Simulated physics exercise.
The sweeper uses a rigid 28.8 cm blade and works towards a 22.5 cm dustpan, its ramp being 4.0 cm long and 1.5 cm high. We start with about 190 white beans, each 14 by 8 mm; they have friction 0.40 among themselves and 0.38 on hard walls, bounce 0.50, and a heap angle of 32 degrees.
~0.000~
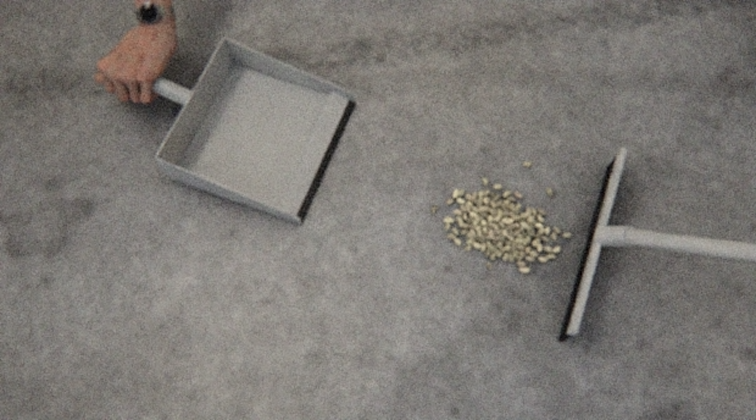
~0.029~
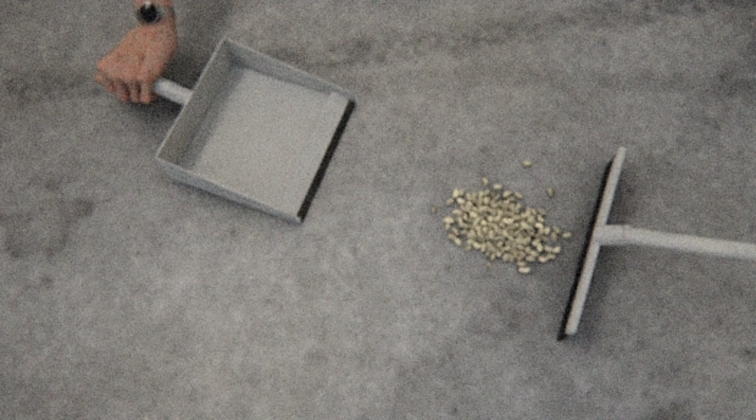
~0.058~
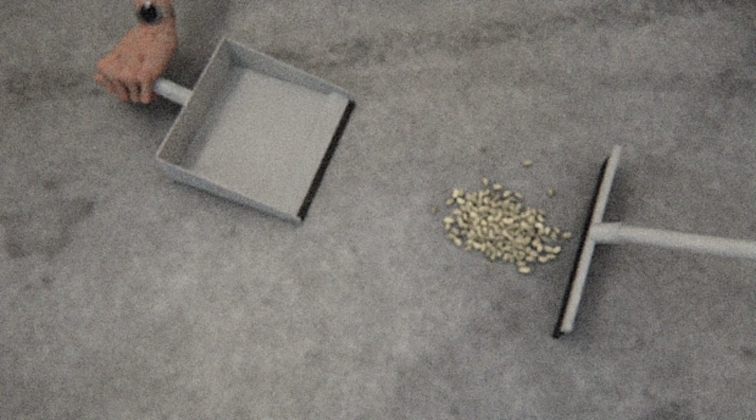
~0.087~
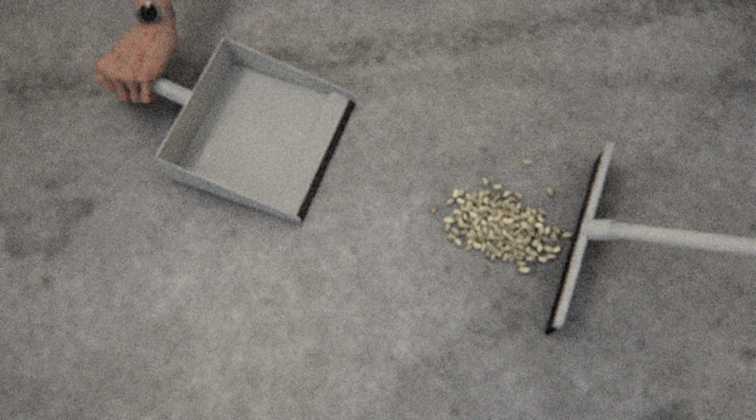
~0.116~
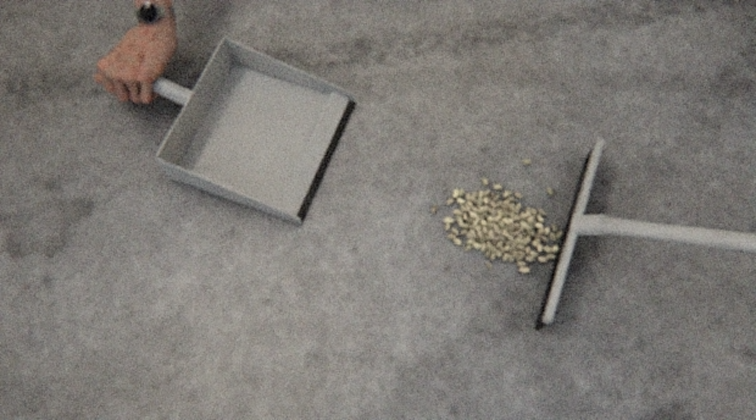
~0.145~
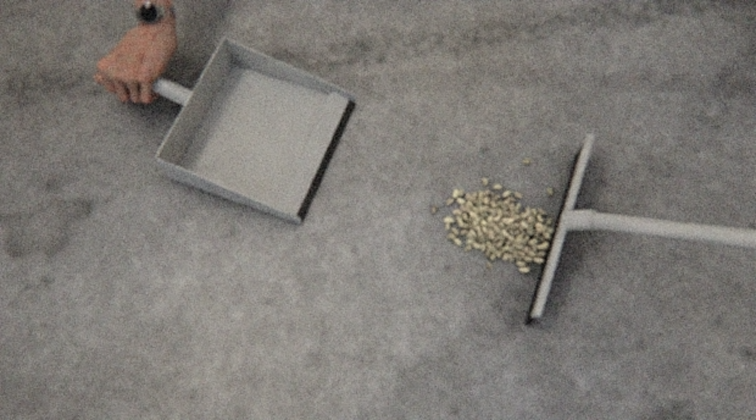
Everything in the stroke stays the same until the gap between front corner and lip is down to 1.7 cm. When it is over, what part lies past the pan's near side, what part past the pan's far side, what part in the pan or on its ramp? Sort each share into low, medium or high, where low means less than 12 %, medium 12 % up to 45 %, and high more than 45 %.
Shares - near side: Low, far side: Low, pan: High.
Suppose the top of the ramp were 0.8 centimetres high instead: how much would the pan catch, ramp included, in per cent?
55 per cent.
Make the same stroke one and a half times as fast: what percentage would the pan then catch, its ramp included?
Some 60 %.
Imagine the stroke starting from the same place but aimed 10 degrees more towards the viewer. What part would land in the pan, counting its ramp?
55 %.
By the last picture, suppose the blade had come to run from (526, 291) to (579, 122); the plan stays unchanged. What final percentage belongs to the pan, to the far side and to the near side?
That ends as pan 25, far 25, and near 5.
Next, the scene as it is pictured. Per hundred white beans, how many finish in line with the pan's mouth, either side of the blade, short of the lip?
Share: Roughly 35 percent.
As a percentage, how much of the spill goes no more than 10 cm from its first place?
Around 0 percent.
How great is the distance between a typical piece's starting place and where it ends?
Median: Approx. 30 cm.
After 0.46 s, middle of the blade 19 cm from the lip; 0 % over the lip, far side 0 %, near side 0 %.
After 0.66 s, middle of the blade 9 cm from the lip; 0 % over the lip, far side 5 %, near side 5 %.
After 0.99 s, middle of the blade 2 cm from the lip; 55 % over the lip, far side 5 %, near side 5 %.
In the end, at 2.5 s, near side 5 %, far side 5 %, pan 55 %, in front of the lip or behind the blade 35 %.
